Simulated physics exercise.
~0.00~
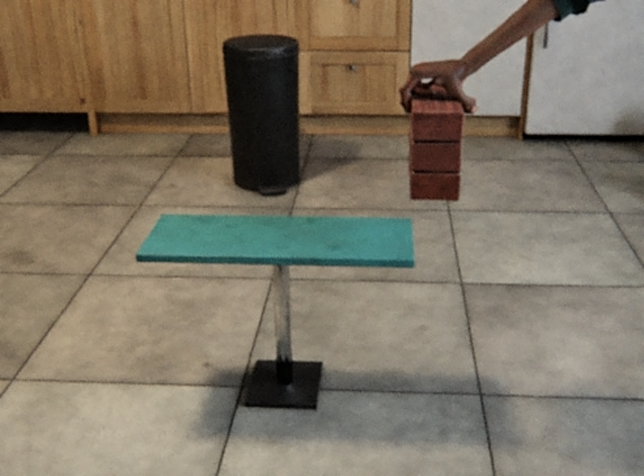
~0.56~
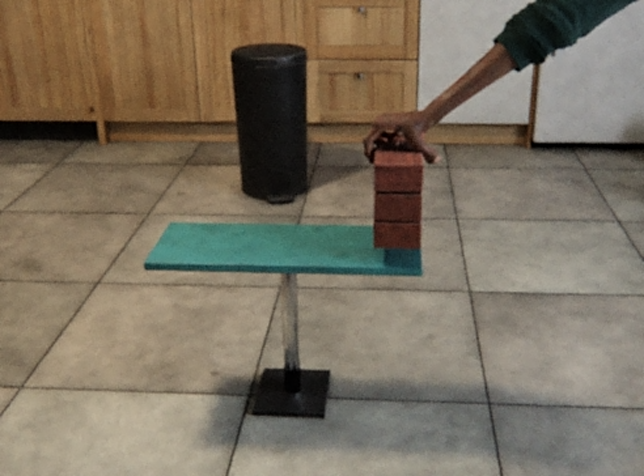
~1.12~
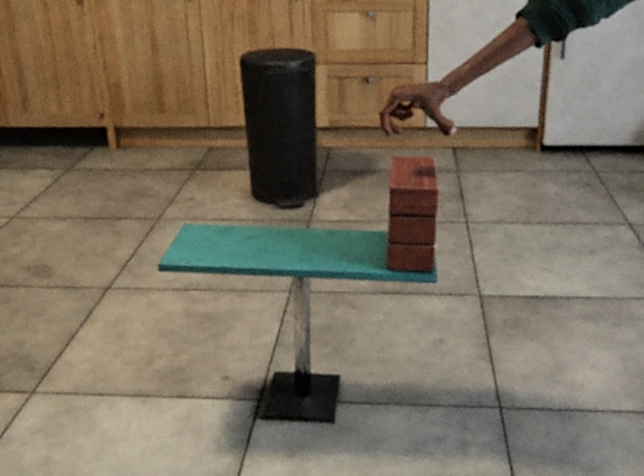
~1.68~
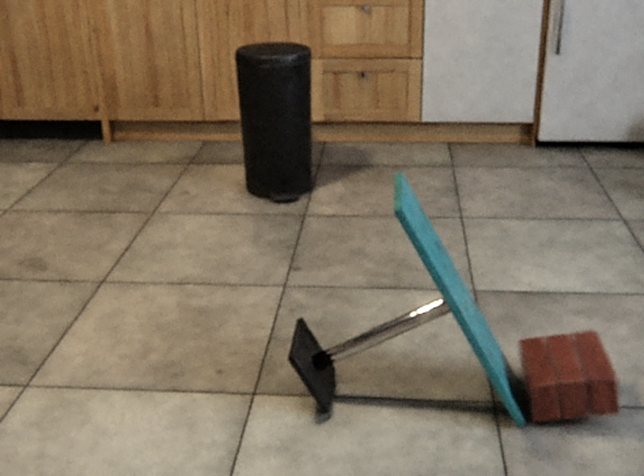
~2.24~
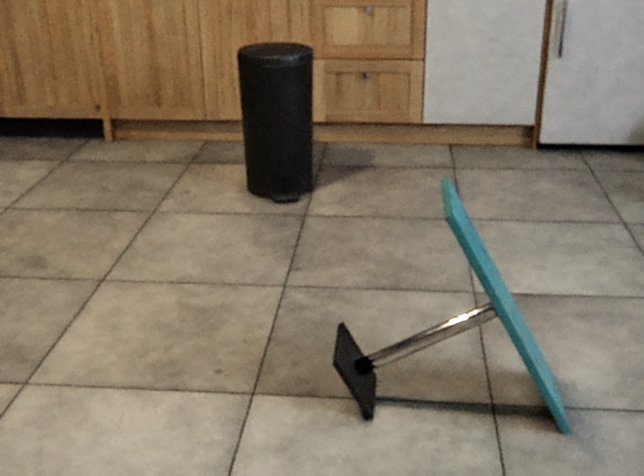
In a room with a tiled floor, a hand lowers a stack of three reddish bricks onto the right end of a small turquoise-topped stand and lets go. The stand tips over to the right with the bricks, and ends lying tilted on the floor, the bricks out of sight.
